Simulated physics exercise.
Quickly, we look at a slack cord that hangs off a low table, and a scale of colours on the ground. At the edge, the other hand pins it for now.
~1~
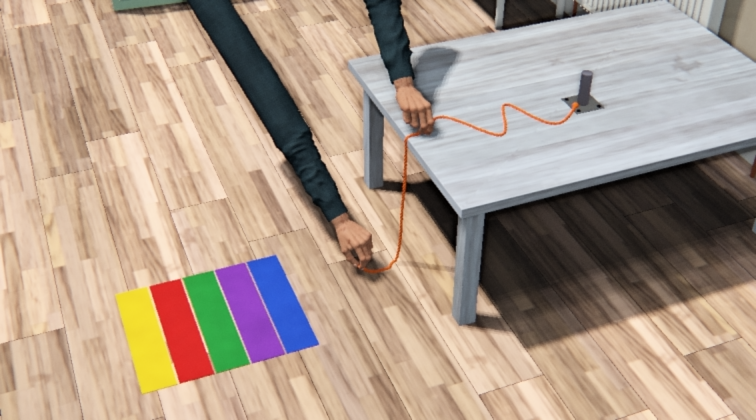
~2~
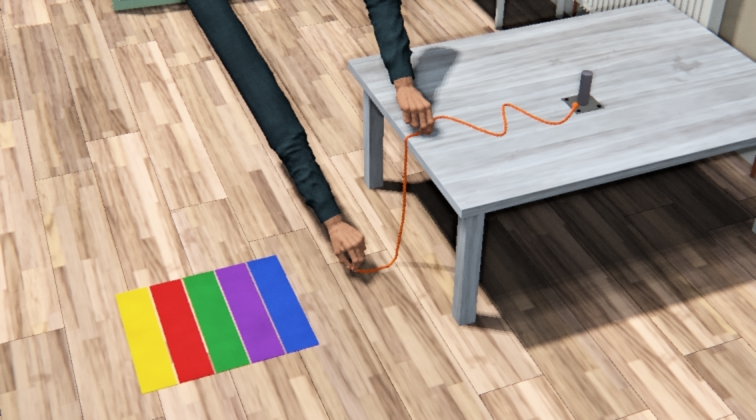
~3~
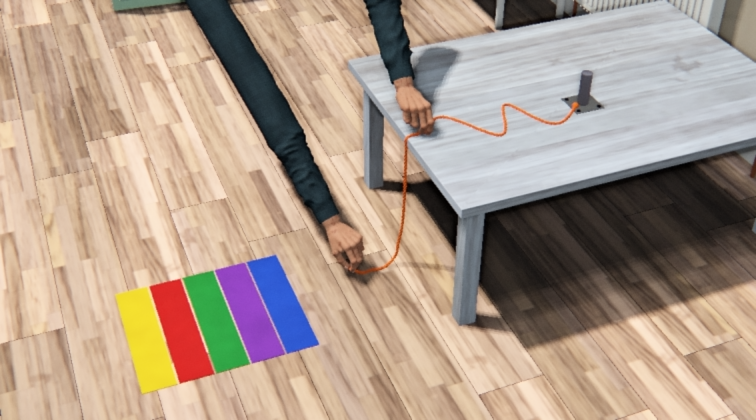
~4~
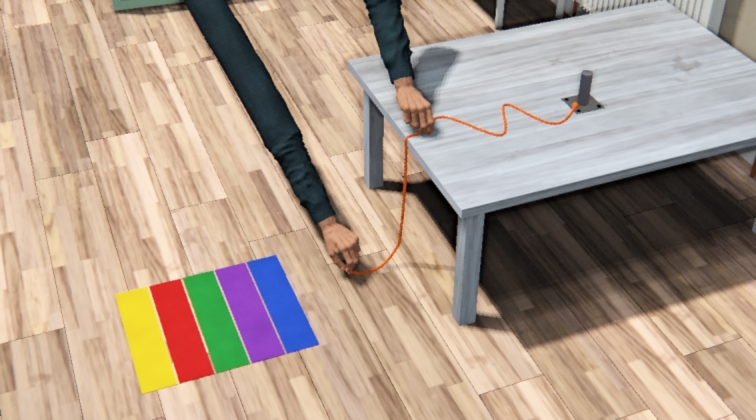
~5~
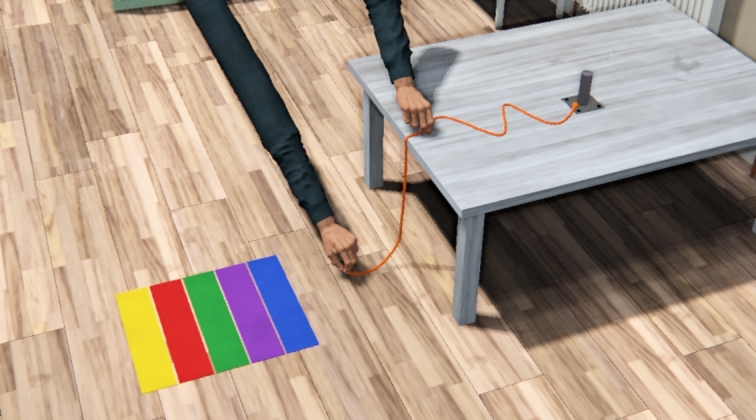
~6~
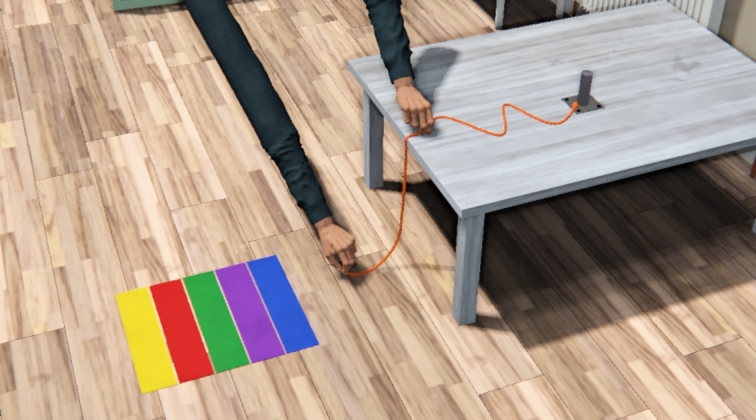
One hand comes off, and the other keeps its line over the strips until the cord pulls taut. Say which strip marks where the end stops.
The yellow strip marks it.
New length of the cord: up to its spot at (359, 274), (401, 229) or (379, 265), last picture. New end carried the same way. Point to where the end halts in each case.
Taking them in turn, it's about (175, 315), then about (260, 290), and finally about (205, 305).
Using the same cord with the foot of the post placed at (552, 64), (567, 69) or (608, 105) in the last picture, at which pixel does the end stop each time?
Respectively (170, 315), (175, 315) and (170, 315).
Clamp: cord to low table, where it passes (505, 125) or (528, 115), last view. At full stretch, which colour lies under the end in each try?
Observed strip, first: Green; second: Red.
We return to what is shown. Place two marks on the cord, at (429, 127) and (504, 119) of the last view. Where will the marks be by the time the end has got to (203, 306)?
Result - first point (385, 201), second point (453, 126).
Soon after, end near (203, 306); over green.
After that, end near (165, 316); over red.
At the stop, end near (145, 321); over yellow. Over yellow.
